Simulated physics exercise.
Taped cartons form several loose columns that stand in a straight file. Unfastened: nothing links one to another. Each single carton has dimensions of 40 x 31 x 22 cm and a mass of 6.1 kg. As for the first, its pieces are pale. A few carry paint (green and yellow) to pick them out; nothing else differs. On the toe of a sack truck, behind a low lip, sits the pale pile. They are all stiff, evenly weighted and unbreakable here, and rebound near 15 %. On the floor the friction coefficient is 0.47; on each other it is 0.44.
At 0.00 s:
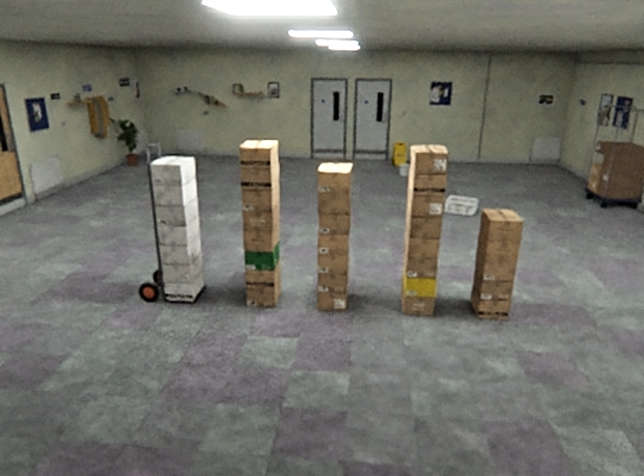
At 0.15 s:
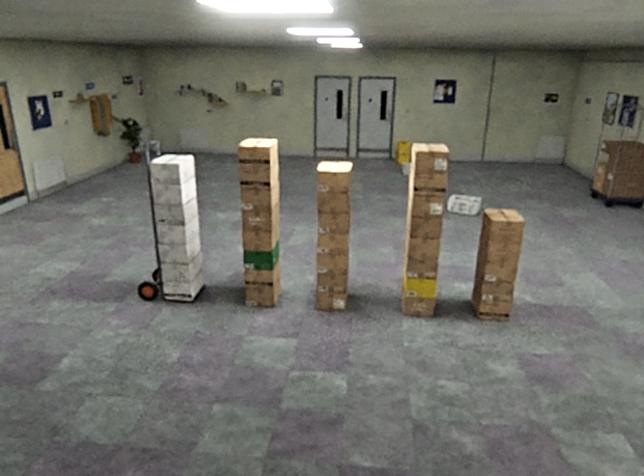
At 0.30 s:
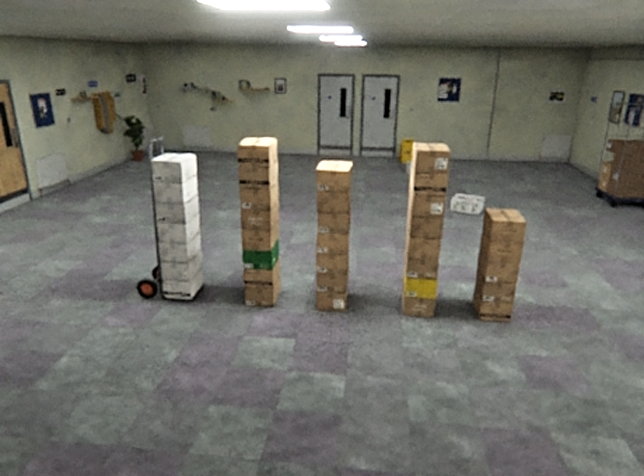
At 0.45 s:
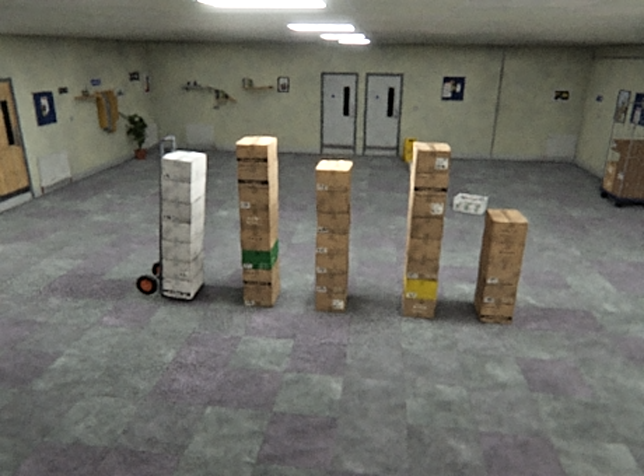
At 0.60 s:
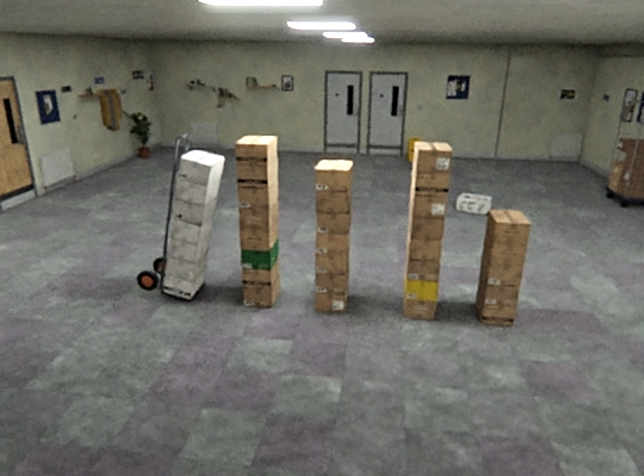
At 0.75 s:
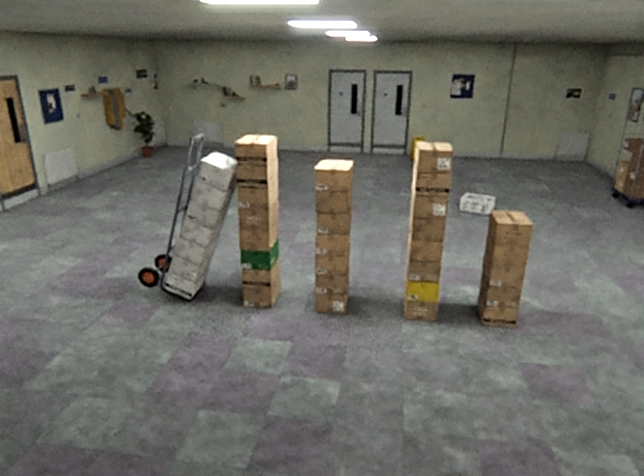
At first, five separate columns of boxes stand upright in a row in a large carpeted room, the pale one on a sack truck at the left. The truck then begins to tilt to the right, slowly at first. By the end, truck and pale boxes lean clearly toward the neighbouring brown column.
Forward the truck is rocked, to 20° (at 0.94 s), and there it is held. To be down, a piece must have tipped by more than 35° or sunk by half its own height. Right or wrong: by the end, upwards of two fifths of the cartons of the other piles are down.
Right.
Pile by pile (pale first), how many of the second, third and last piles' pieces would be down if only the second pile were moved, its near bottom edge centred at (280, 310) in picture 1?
Down counts: Second 8, third 7, last 5.
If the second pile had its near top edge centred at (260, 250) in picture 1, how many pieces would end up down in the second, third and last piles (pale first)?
Down by pile: Second 0, third 0, last 0.
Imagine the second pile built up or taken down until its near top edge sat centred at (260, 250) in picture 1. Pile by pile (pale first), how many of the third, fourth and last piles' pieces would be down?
Third 0, fourth 0, last 0.
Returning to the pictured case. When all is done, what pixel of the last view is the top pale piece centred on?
(326, 256).
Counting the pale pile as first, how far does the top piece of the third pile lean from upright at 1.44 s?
Measured from upright, roughly 0°.
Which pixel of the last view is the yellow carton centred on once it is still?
Near pixel (469, 300).
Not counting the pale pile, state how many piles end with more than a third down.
4 altogether.
After 1.44 s, 7 of the pale pile down; none of the 28 other cartons down, 8 disturbed; green carton leaning 15°.
After 2.08 s, 7 of the pale pile down; 8 of the 28 other cartons down; green carton leaning 46°, 11 cm lower.
After 2.66 s, 7 of the pale pile down; 19 of the 28 other cartons down; green carton leaning 41°, 20 cm lower; yellow carton leaning 24°.
After 3.36 s, 7 of the pale pile down; 27 of the 28 other cartons down; green carton leaning 41°, 20 cm lower; yellow carton leaning 36°, 14 cm lower.
At rest (4.9 s), 7 of the pale pile down; 27 of the 28 other cartons down; green carton leaning 41°, 20 cm lower; yellow carton leaning 35°, 14 cm lower. That is 96 per cent. As the last picture would show them, middles, green carton near (317, 274), yellow carton near (469, 300).
